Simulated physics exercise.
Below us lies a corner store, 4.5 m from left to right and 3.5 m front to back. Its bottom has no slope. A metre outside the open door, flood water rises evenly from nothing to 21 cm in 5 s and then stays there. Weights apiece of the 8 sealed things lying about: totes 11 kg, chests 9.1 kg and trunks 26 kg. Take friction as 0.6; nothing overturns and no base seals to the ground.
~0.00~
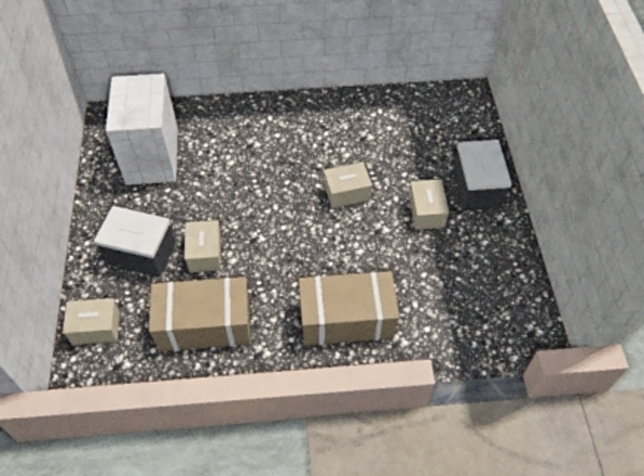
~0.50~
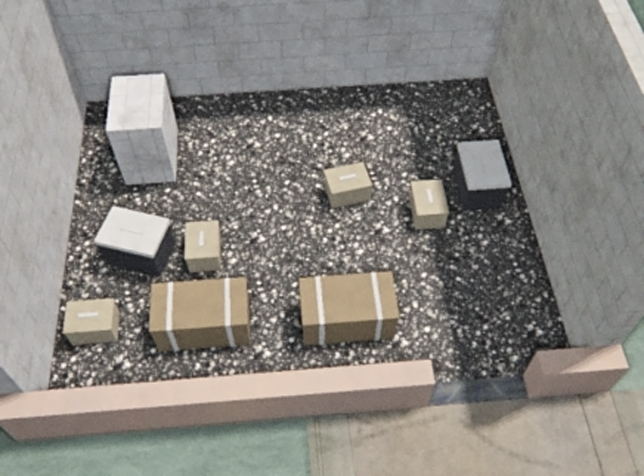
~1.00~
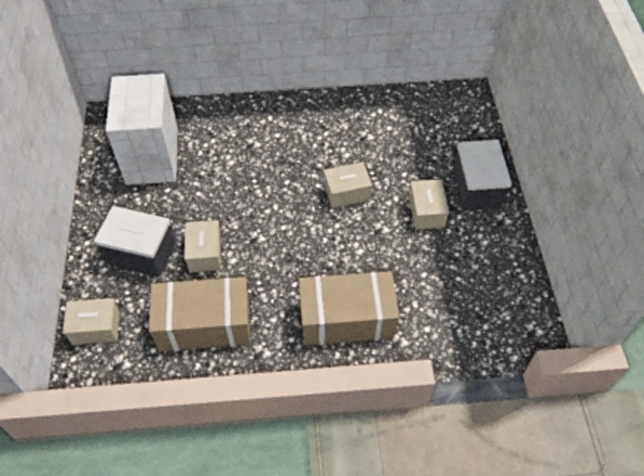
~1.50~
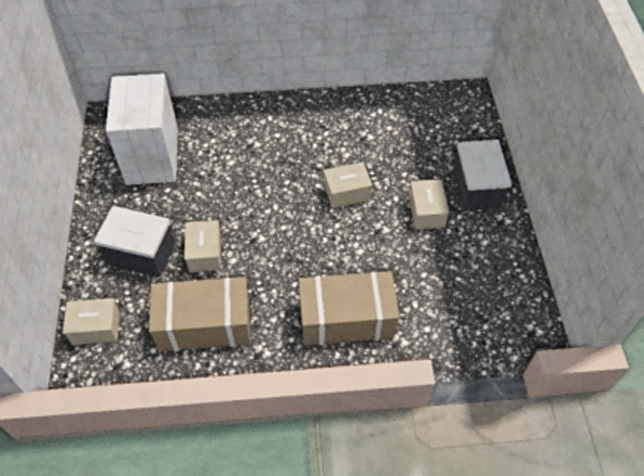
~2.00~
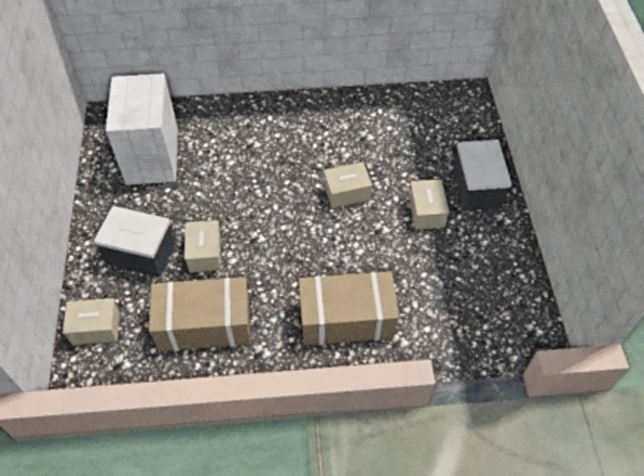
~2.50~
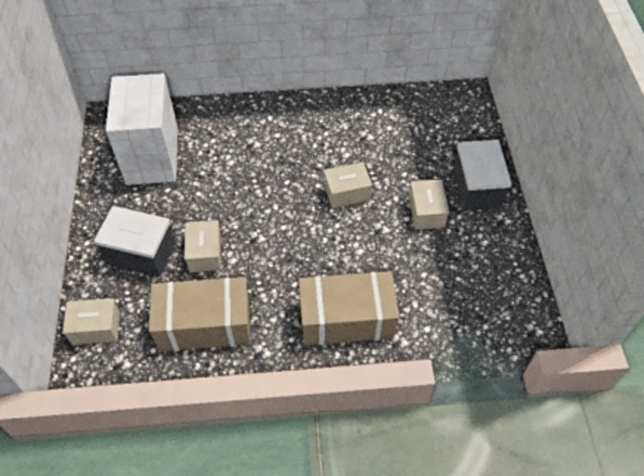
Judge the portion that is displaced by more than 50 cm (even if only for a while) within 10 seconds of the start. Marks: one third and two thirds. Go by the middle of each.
It is less than a third.
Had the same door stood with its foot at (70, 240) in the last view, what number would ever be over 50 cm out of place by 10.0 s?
Then 2.
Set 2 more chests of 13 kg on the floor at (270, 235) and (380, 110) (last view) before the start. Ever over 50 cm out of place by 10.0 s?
In that order: Less, more.
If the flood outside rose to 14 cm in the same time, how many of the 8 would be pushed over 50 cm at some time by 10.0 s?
Then 1.
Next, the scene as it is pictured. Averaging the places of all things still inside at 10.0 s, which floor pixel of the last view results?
Near (257, 241).
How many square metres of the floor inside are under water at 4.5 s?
Roughly 3.5 m2.
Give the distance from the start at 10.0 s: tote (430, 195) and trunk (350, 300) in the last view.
In turn: 50 cm, 0 cm.
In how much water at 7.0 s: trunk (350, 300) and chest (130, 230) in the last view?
About 3 and 0 cm.
After 3.5 s 0 of 8 are over 50 cm from their spots; 0 afloat.
After 4.5 s 0 of 8 are over 50 cm from their spots; 0 afloat.
After 7.0 s 1 of 8 are over 50 cm from their spots; 1 afloat.
After 10.0 s 1 of 8 are over 50 cm from their spots, and 1 have been at some point; 2 afloat.
